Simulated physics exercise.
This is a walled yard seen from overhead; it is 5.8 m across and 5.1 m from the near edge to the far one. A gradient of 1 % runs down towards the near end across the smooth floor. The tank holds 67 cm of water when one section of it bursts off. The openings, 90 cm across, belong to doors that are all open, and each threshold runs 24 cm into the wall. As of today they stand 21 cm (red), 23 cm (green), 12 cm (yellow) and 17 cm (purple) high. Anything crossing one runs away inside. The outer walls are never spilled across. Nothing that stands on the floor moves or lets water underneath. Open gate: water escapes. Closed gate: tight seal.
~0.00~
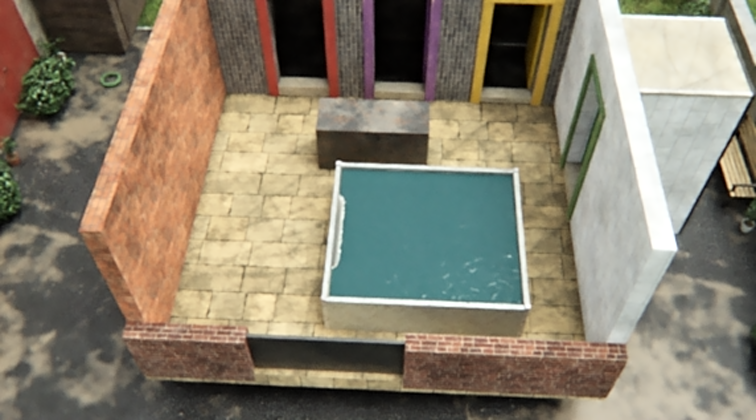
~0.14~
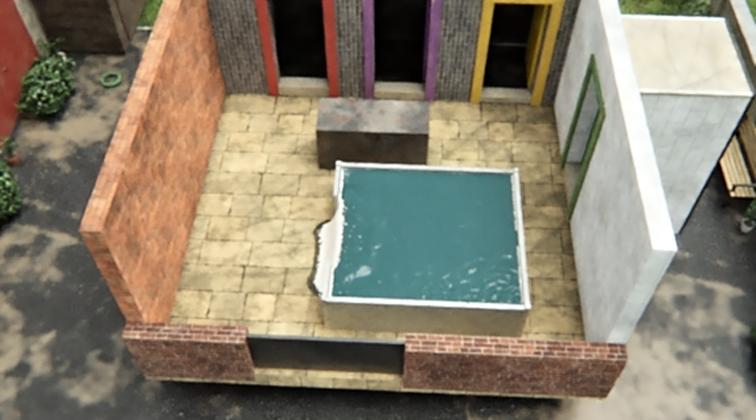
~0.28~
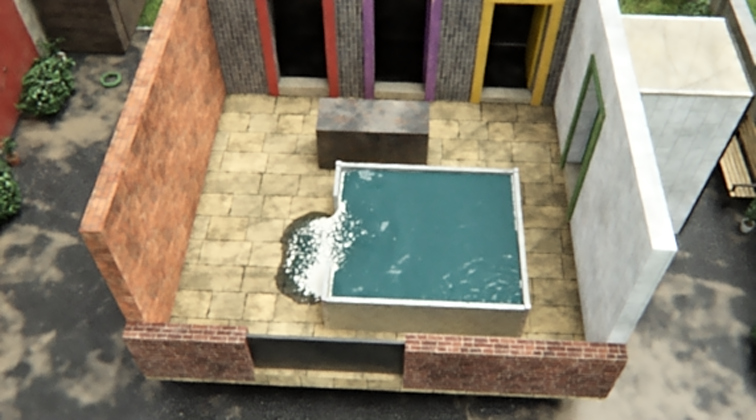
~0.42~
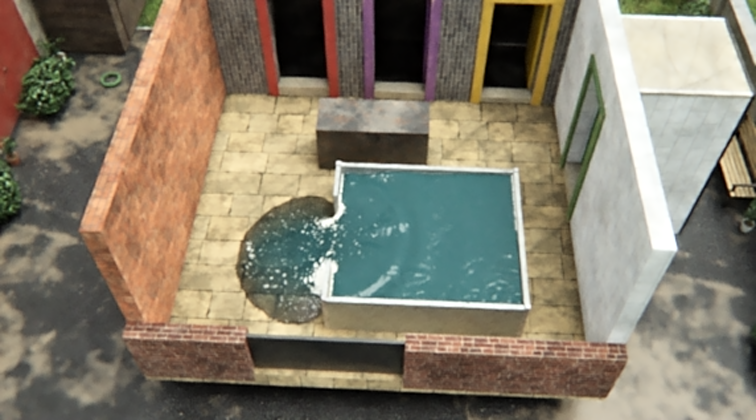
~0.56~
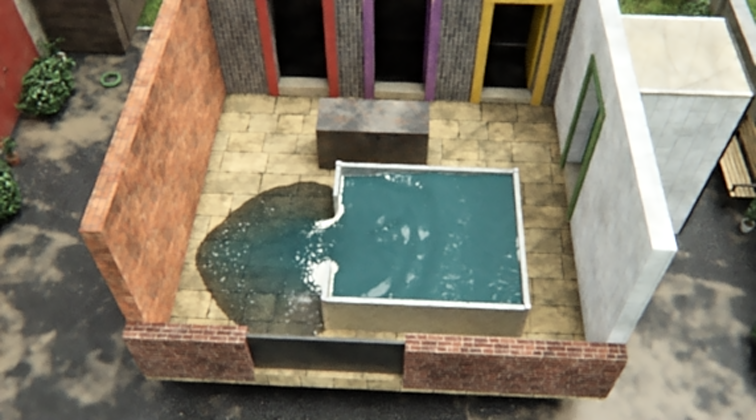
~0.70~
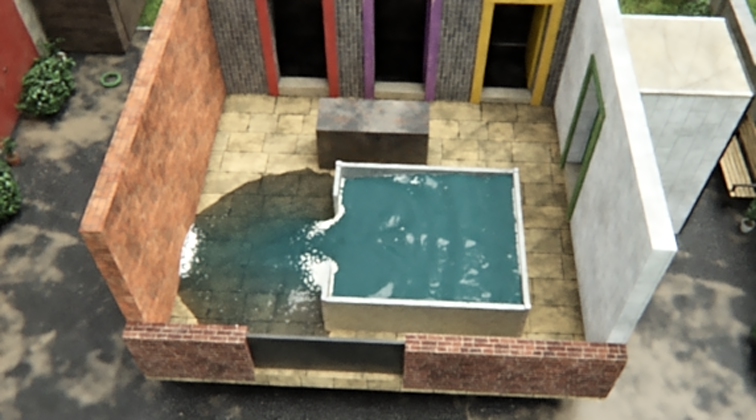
In a walled yard seen from above, part of the left side of a full tank broke away, and water poured through the gap, spreading across the stone floor to the brick wall on the left.
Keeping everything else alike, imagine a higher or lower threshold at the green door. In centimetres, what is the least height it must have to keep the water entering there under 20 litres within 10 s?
13.5 cm.
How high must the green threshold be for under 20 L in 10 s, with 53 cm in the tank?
Then roughly 8.0 cm.
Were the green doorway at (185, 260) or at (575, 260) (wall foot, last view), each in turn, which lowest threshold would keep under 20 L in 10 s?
You'd want roughly 35 cm there first, then roughly 19 cm.
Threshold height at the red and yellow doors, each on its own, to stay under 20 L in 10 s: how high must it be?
You'd want some 16 cm at red and some 15 cm at yellow.
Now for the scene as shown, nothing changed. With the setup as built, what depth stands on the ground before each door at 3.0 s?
Red door 19 cm, green door 0 cm, yellow door 0 cm, purple door 1 cm.
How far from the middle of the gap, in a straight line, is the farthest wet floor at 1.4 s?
I make it some 3.2 m.
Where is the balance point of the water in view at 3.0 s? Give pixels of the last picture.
It lies near (341, 250) in the last picture.
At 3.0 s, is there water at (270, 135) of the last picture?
At that moment it's submerged.
After 1.4 s water covers 30 % of the floor, deepest (54 cm) near (163, 353); it has not reached the green door.
After 3.0 s water covers 50 % of the floor, deepest (42 cm) near (163, 353); it has not reached the green door.
After 10.0 s water covers 95 % of the floor, deepest (30 cm) near (534, 370); 18 cm at the green door, 0 litres in over its 23 cm threshold.
At the green door as built, the water arrived by 5.0 s and peaked near 18 cm at 9.8 s.
Run again over the same 10 s with other heights there, 28 litres in over 12 cm, 8 litres over 16 cm. The limit of 20 litres is kept from about 13.5 cm up.
